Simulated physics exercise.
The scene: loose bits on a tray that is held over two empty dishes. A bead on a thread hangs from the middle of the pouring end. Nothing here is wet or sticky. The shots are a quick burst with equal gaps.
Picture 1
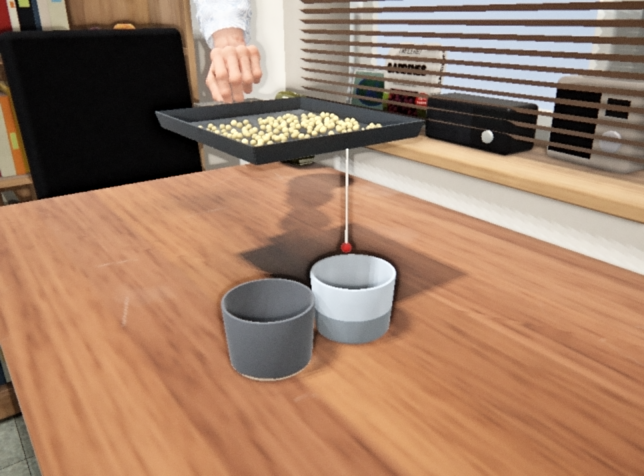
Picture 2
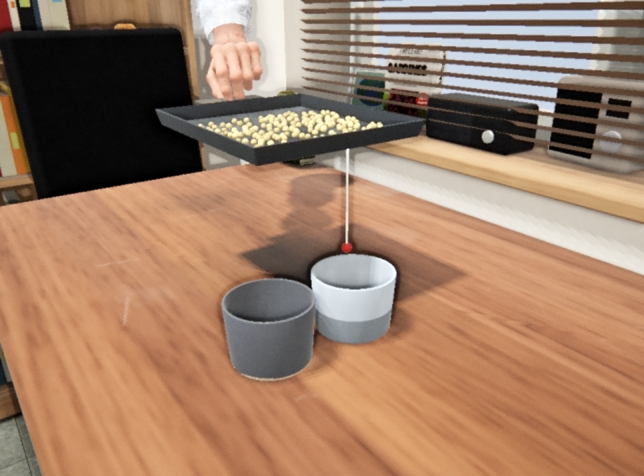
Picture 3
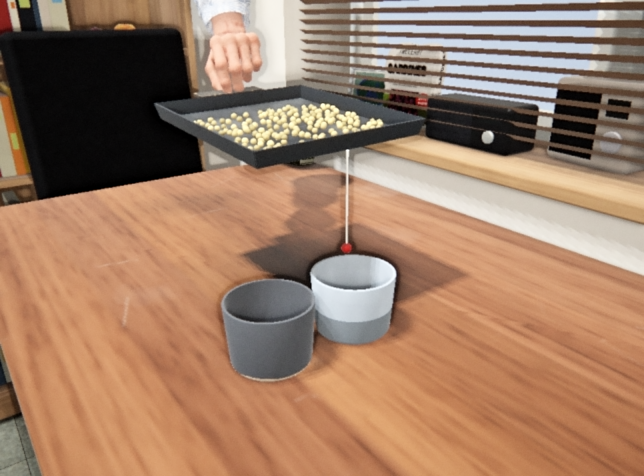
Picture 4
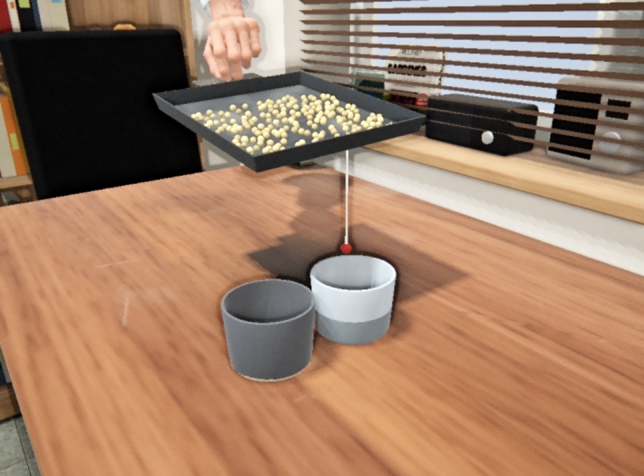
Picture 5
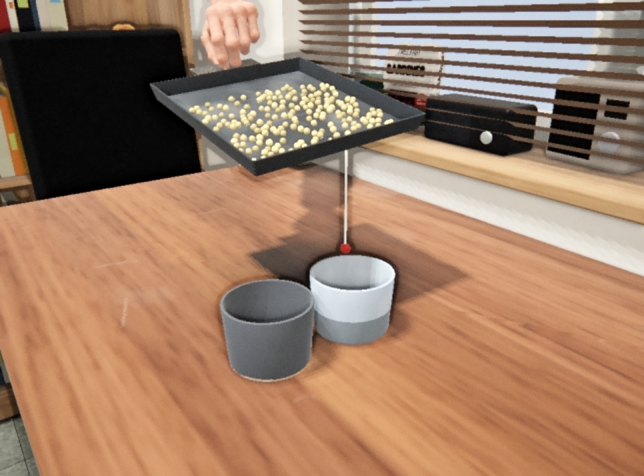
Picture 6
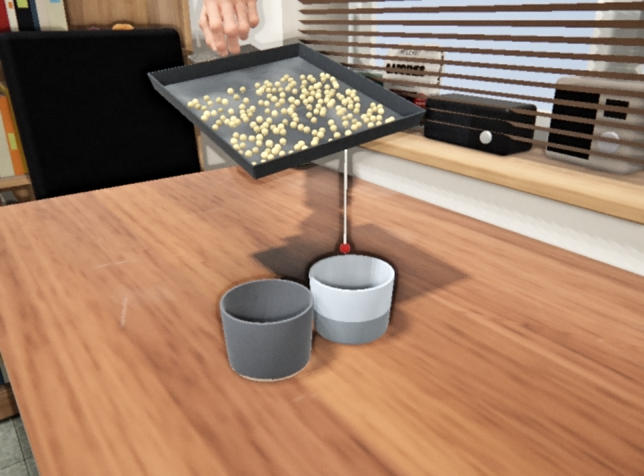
A dark tray of pale beans, with a hand at its back edge, began level above two empty dishes, then gradually tilted toward its near left corner as the hand rose and the beans spread slightly.
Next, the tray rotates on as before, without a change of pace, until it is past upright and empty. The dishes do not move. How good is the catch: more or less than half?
They take the larger part between them.
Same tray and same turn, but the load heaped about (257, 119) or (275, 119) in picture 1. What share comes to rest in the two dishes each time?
The first gives 90 %, the second 80 %.
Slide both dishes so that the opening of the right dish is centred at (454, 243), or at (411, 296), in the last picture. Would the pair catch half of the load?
At the first place not half, at the second less than half.
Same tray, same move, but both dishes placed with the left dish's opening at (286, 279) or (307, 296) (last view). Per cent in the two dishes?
About 90 and 50 per cent.
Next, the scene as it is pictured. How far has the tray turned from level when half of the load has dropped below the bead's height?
At some 105 degrees.
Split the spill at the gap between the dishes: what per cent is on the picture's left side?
It comes to 70 per cent or so.
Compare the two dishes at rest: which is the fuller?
It is left.
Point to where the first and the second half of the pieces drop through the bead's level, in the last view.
The first part at (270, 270); the rest at (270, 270).
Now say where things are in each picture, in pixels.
Corners of the pouring end (255, 145) and (418, 120), level; middle of the load (292, 132), soya beans; left dish (294, 344); right dish (379, 310); bead on its thread (346, 247), in the first picture.
Corners of the pouring end (256, 146) and (419, 119), level; middle of the load (293, 130), in the second picture.
Corners of the pouring end (256, 149) and (419, 118), tipped barely, lowest at the left corner; middle of the load (293, 127), in the third picture.
Corners of the pouring end (256, 154) and (420, 115), tipped a little, lowest at the left corner; middle of the load (292, 122), in the fourth picture.
Corners of the pouring end (255, 158) and (419, 113), tipped a little, lowest at the left corner; middle of the load (291, 118), in the fifth picture.
Corners of the pouring end (255, 162) and (420, 110), tipped clearly, lowest at the left corner; middle of the load (291, 114), about a tenth on the move; left dish (293, 344); right dish (378, 310), in the sixth picture.
Just after the last frame, tray tipped steeply; almost all on the tray; just a few in the left dish; just a few in the air.
A moment on, tray tipped past a quarter turn; roughly a third on the tray; roughly a quarter in the left dish; just a few outside both; roughly a third in the air.
Further on, tray tipped past a quarter turn; roughly two thirds in the left dish; about a tenth in the right dish; roughly a quarter outside both.
When it is over, tray tipped past a quarter turn; roughly two thirds in the left dish; about a tenth in the right dish; roughly a quarter outside both.
